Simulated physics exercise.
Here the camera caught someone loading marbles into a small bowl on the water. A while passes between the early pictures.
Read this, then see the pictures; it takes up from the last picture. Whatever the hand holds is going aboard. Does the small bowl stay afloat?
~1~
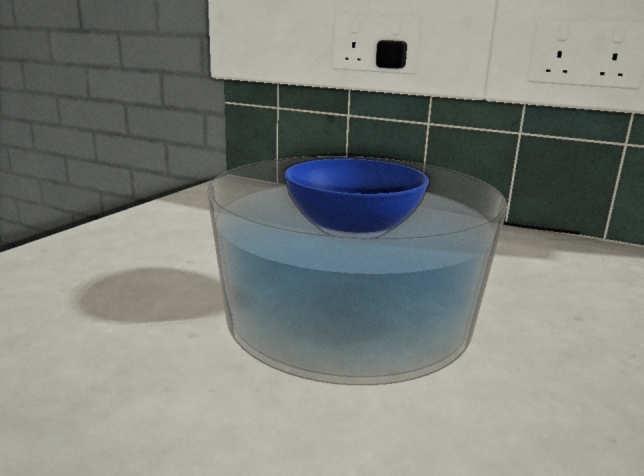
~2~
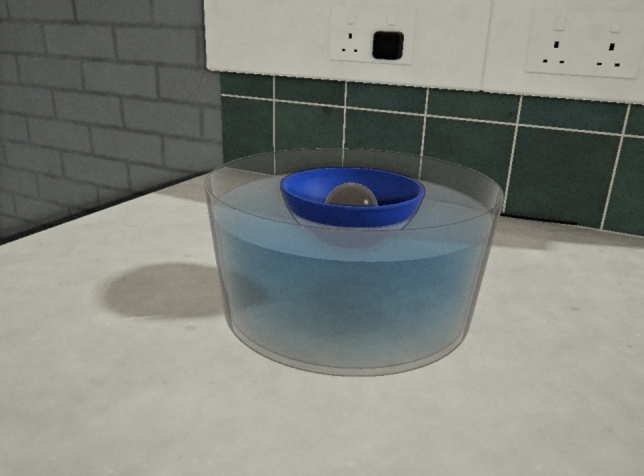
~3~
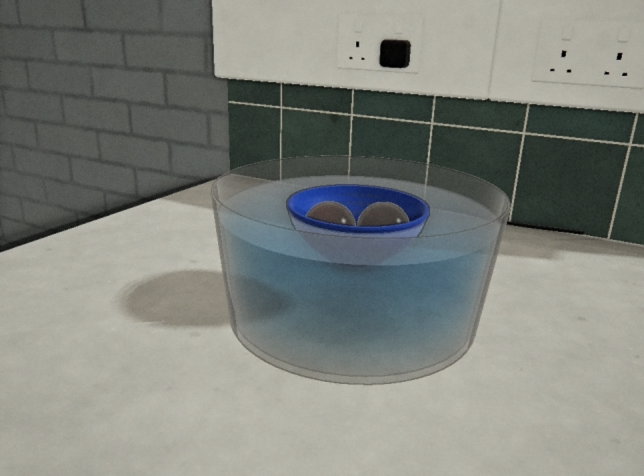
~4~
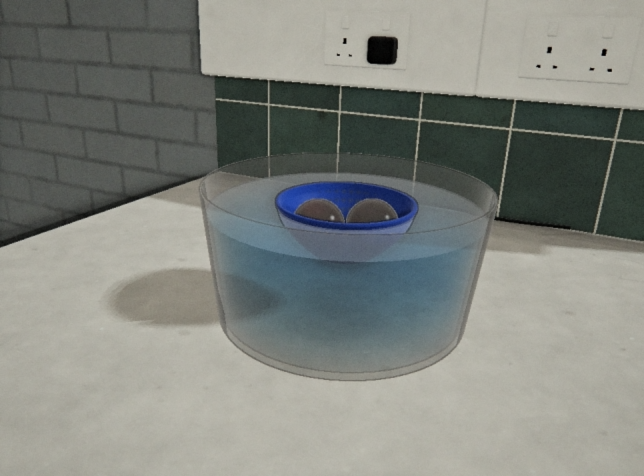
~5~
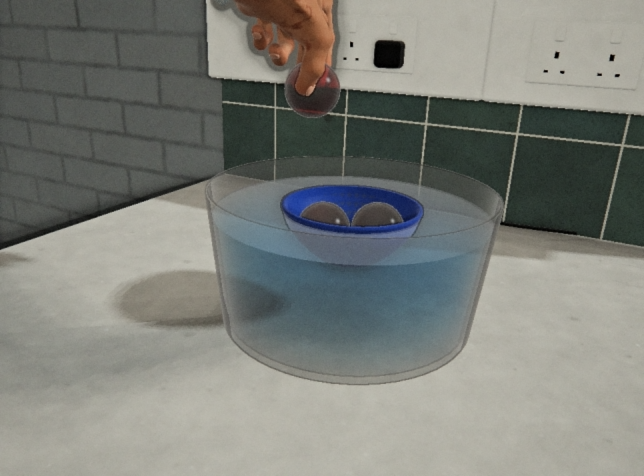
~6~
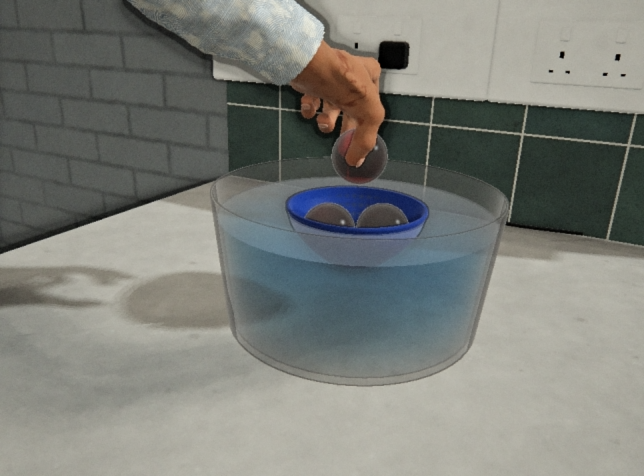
No.
Soon after, the glass marble is in and the small bowl dips.
Later, water pours in over its edge.
In the end, the small bowl lies on the bottom with its load.
